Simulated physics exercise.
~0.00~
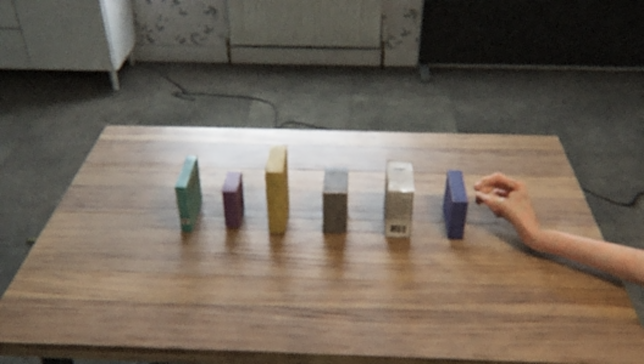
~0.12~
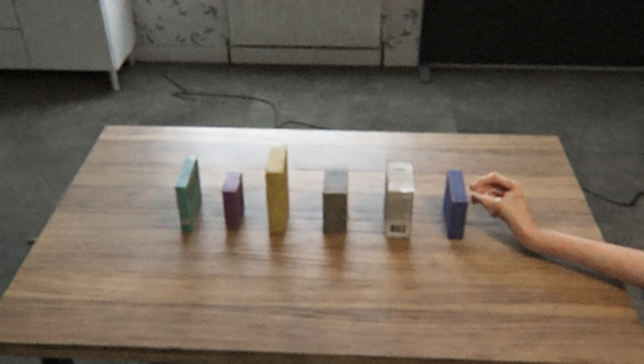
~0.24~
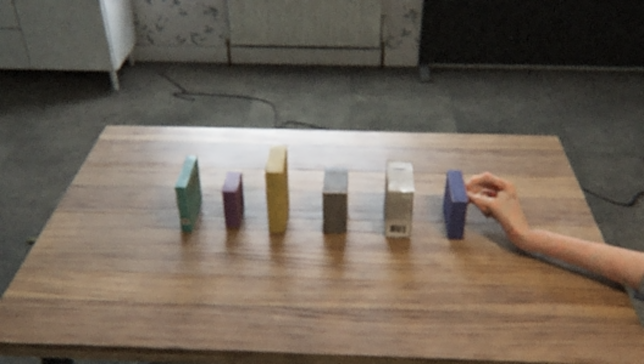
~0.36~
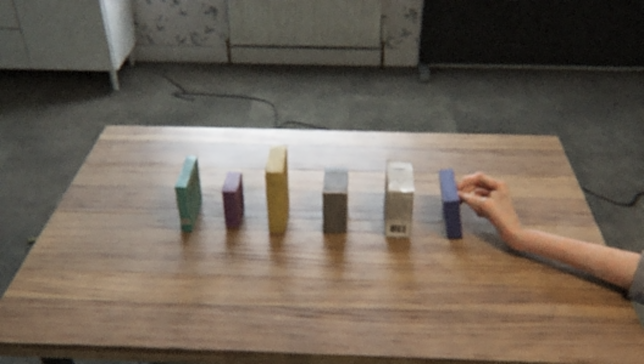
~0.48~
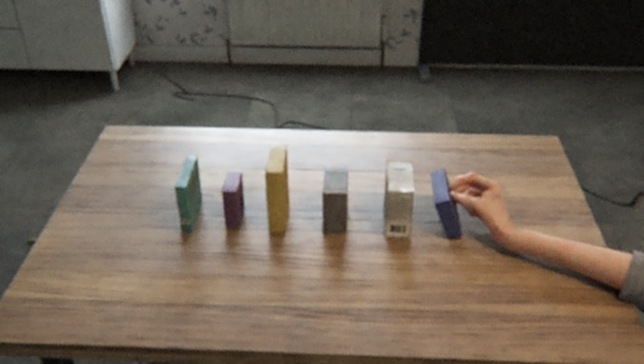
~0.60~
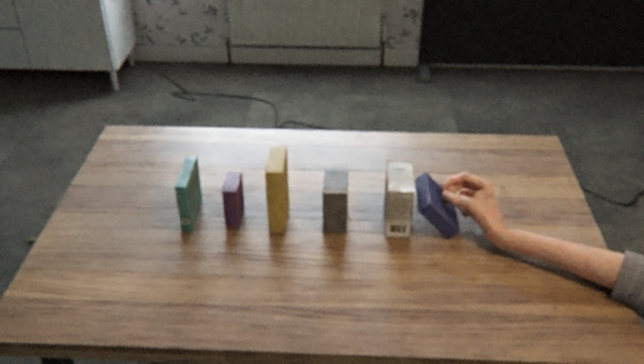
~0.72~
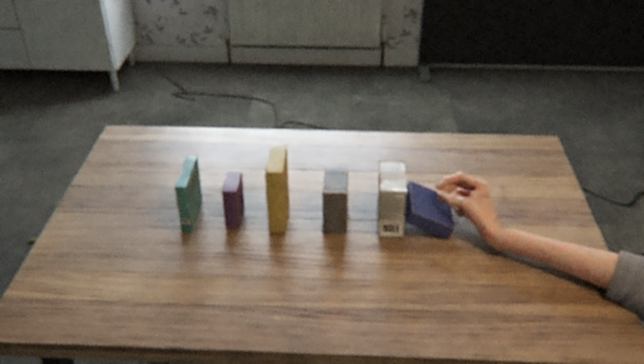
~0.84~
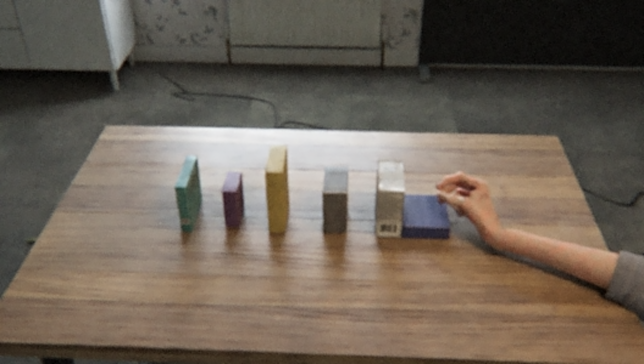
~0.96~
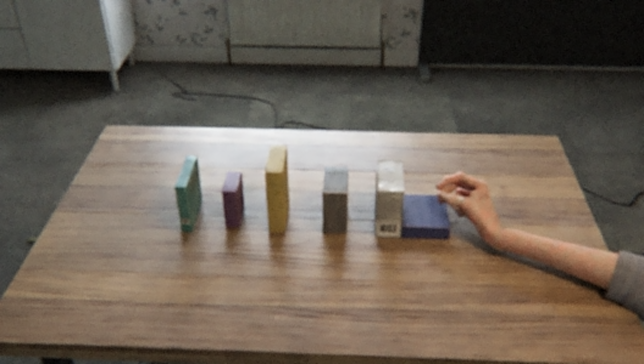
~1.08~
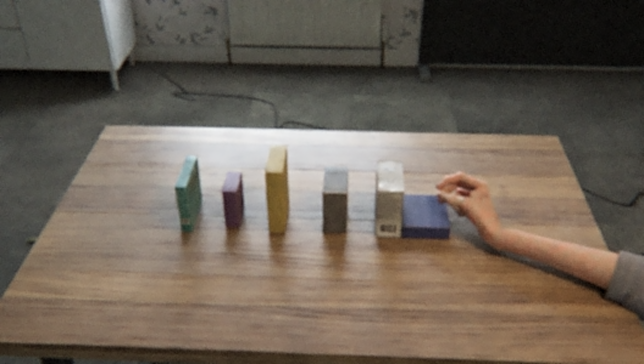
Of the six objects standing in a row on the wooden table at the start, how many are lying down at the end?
One of them, the blue block at the right end of the row, is lying down at the end.
